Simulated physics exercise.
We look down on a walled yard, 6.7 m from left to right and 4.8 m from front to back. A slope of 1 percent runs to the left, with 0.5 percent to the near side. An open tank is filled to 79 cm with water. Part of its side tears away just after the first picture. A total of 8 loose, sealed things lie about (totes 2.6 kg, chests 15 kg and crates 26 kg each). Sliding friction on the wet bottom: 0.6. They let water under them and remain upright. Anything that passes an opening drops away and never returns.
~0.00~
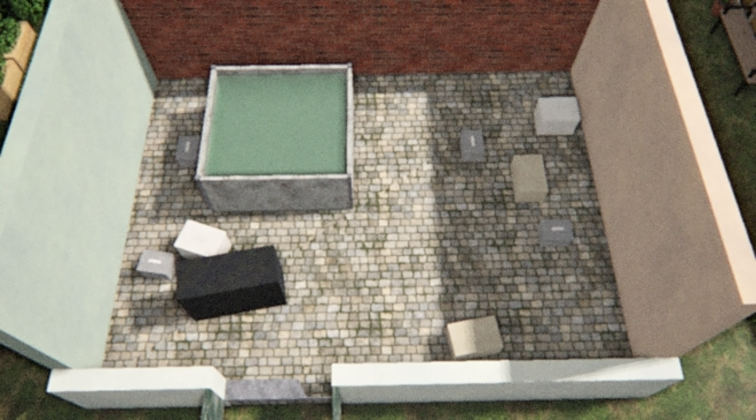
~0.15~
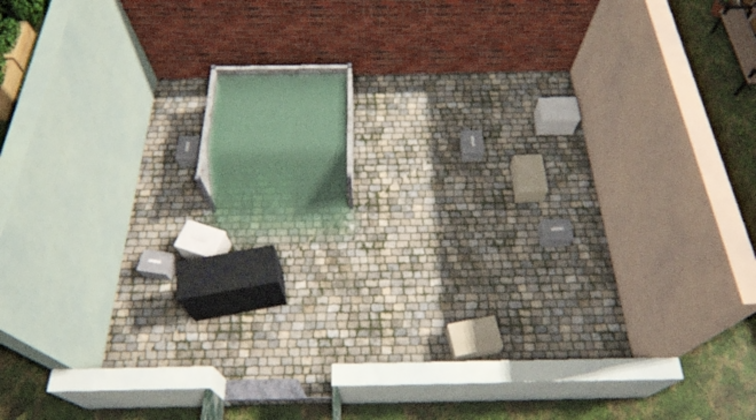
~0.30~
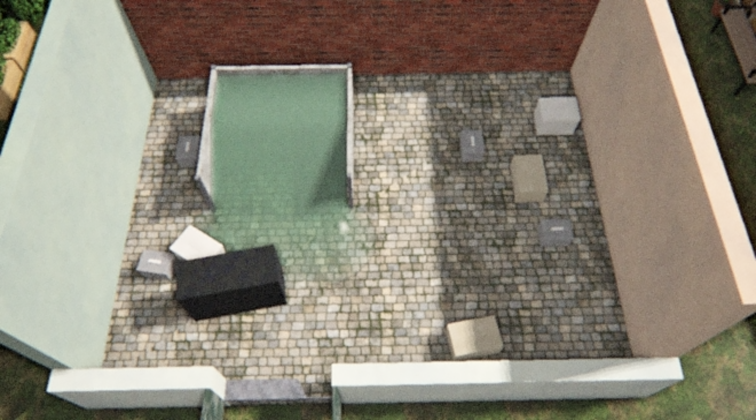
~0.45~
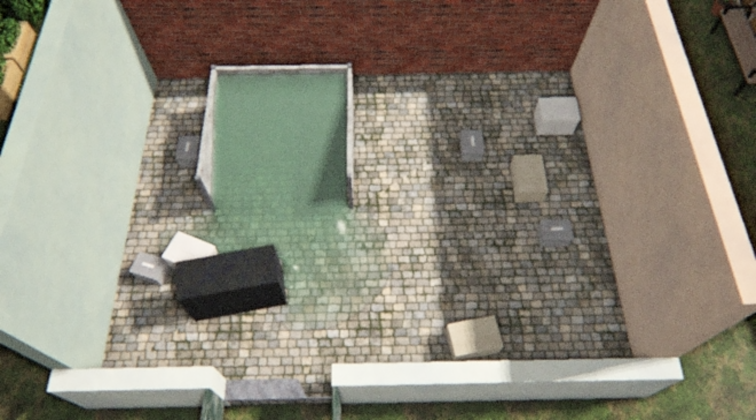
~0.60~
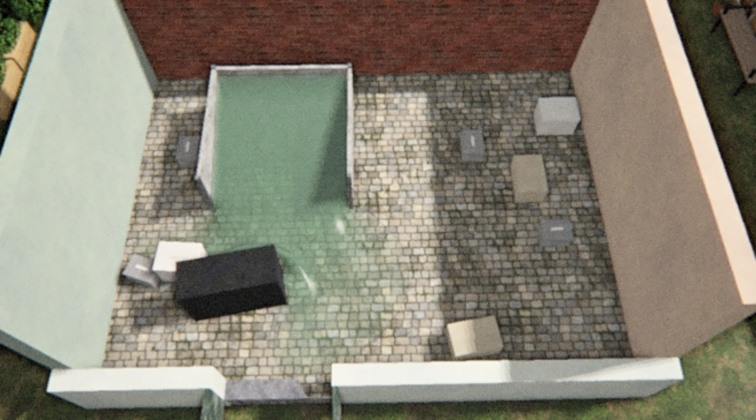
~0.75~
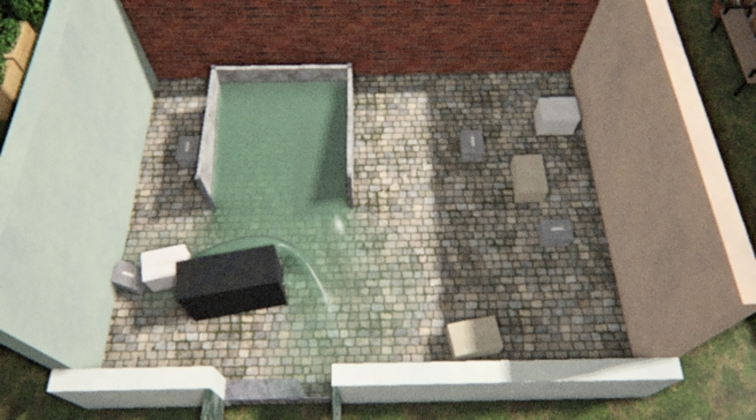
In a walled yard, water spreads from an open tank and two boxes shift left.
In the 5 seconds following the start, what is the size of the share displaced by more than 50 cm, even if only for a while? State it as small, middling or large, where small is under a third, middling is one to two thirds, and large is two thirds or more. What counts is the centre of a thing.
Large.
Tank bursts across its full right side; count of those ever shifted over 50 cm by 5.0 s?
So the tally would be 5.
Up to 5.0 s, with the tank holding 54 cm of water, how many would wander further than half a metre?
Result: 5.
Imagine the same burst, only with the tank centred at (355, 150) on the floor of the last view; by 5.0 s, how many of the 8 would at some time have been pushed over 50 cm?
Result: 6.
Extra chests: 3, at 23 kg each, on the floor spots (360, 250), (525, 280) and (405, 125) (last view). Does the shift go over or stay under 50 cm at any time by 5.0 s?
Order as listed: Beyond half a metre / beyond half a metre / inside half a metre.
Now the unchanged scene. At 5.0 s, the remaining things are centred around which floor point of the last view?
Roughly at (448, 162).
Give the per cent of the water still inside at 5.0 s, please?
I'd say some 86 percent hasn't gone yet.
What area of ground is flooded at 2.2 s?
Close to 18 m2, I'd say.
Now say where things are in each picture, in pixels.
In the first picture, a chest at (200, 238) rests on the ground; a tote at (155, 262), on the bottom; water covers 3.3 m2; 0 of 8 have shifted.
In the second picture, a chest at (200, 238), on the bottom; a tote at (155, 262), on the bottom; water covers 4.5 m2; 0 of 8 have shifted.
In the third picture, a chest at (196, 247) rests on the ground, 12 cm from its start; a tote at (155, 262) rests on the ground; 5.7 m2 under water; 1 of 8 have shifted.
In the fourth picture, a chest at (188, 251), on the bottom, 23 cm from its start; a tote at (148, 265) rests on the ground, 10 cm from its start; 6.9 m2 under water; 2 of 8 have shifted.
In the fifth picture, a chest at (177, 256) rests on the ground, 37 cm from its start; a tote at (142, 268), on the bottom, 18 cm from its start; water covers 8.3 m2; 2 of 8 have shifted.
In the sixth picture, a chest at (164, 263) rests on the ground, 54 cm from its start; a tote at (129, 275) rests on the ground, 36 cm from its start; water covers 9.6 m2; 2 of 8 have shifted.
After 1.1 s 1 of 8 are over 50 cm from their spots; 1 afloat.
After 2.2 s 3 of 8 are over 50 cm from their spots; 1 afloat.
After 3.5 s 5 of 8 are over 50 cm from their spots; 4 afloat.
After 5.0 s 6 of 8 are over 50 cm from their spots, and 6 have been at some point; 4 afloat.
